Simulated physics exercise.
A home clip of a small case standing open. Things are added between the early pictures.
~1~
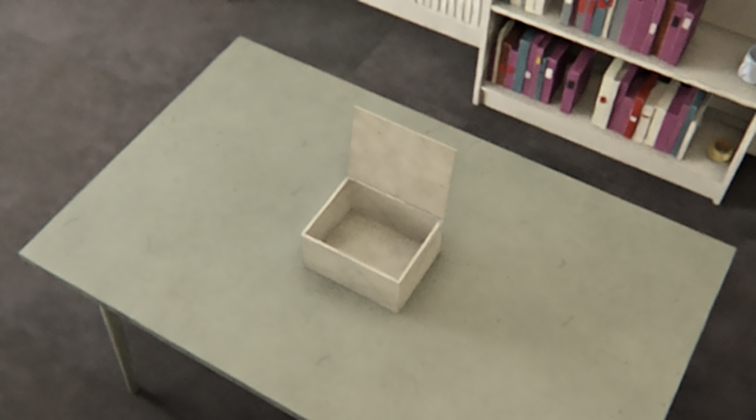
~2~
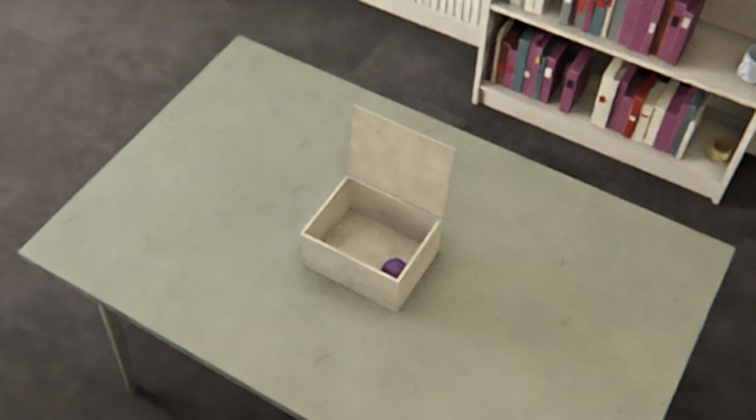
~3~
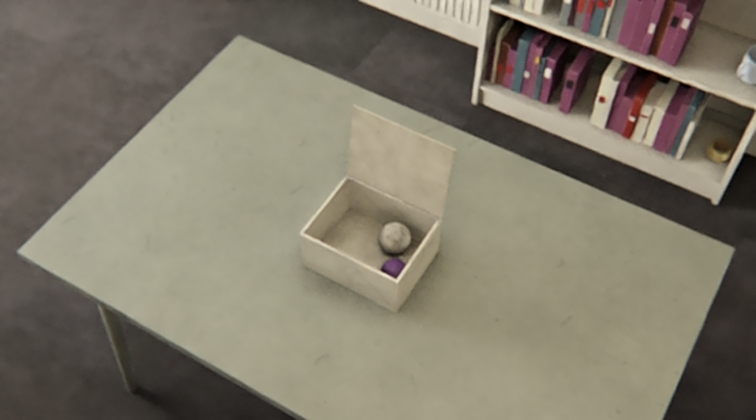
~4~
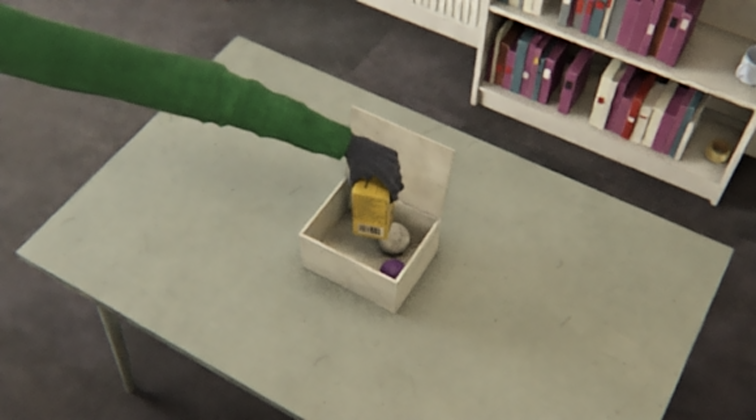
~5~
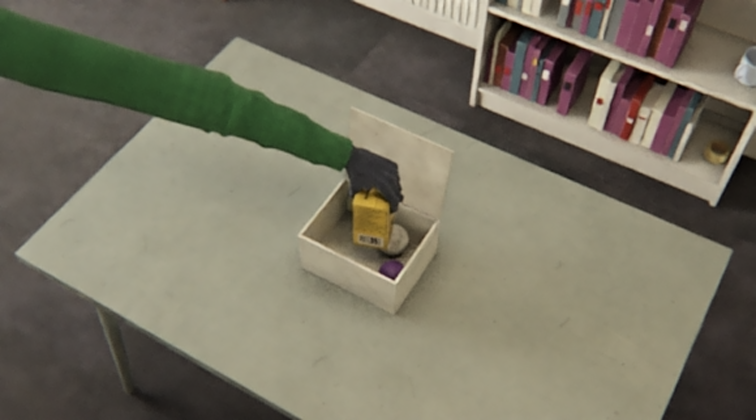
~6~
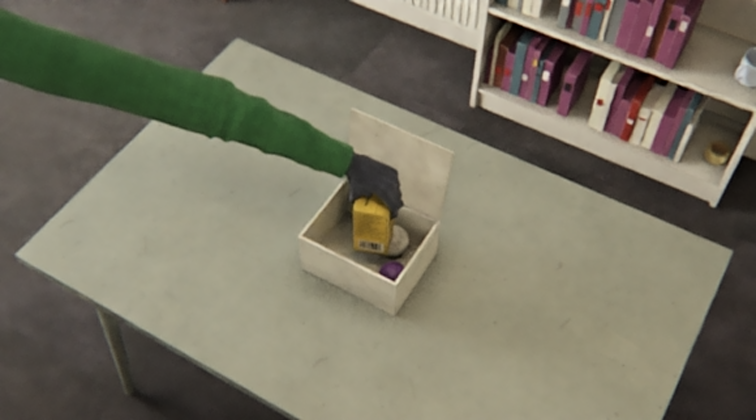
A small purple object appears inside an open, empty box on a table, and then a pale ball appears beside it. Next, a green-sleeved arm with a dark glove reaches in from the left holding a yellow carton, and lowers it slightly into the box, the hand still gripping it.
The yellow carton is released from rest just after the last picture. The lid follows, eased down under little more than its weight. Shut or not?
It shuts flat.
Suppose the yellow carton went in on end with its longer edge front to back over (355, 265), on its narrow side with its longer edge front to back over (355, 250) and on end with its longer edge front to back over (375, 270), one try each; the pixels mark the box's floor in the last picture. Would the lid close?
First, it will not close; second, it closes; third, it closes.
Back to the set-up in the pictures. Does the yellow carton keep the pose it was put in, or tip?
The yellow carton ends up tilted.
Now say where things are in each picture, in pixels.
In the first frame, the last thing is not in view yet.
In the second frame, the last thing is not in view yet.
In the third frame, the last thing is not in view yet; white ball (395, 238).
The fourth frame shows on its way; yellow carton (374, 205).
The fifth frame shows on its way; yellow carton (374, 216).
The sixth frame shows put in, still held; yellow carton (374, 222).
Then, 0.70 s after the last picture, yellow carton on its side near (355, 242); white ball rolled a little; purple ball rolled a little.
Then, 1.80 s after the last picture, lid 47° above the rim; yellow carton on its side near (355, 242); white ball rolled a little.
At rest, lid shut; tipped over in the box, yellow carton; the other 2 in place. Seen from the same camera at the end, yellow carton near (355, 242).
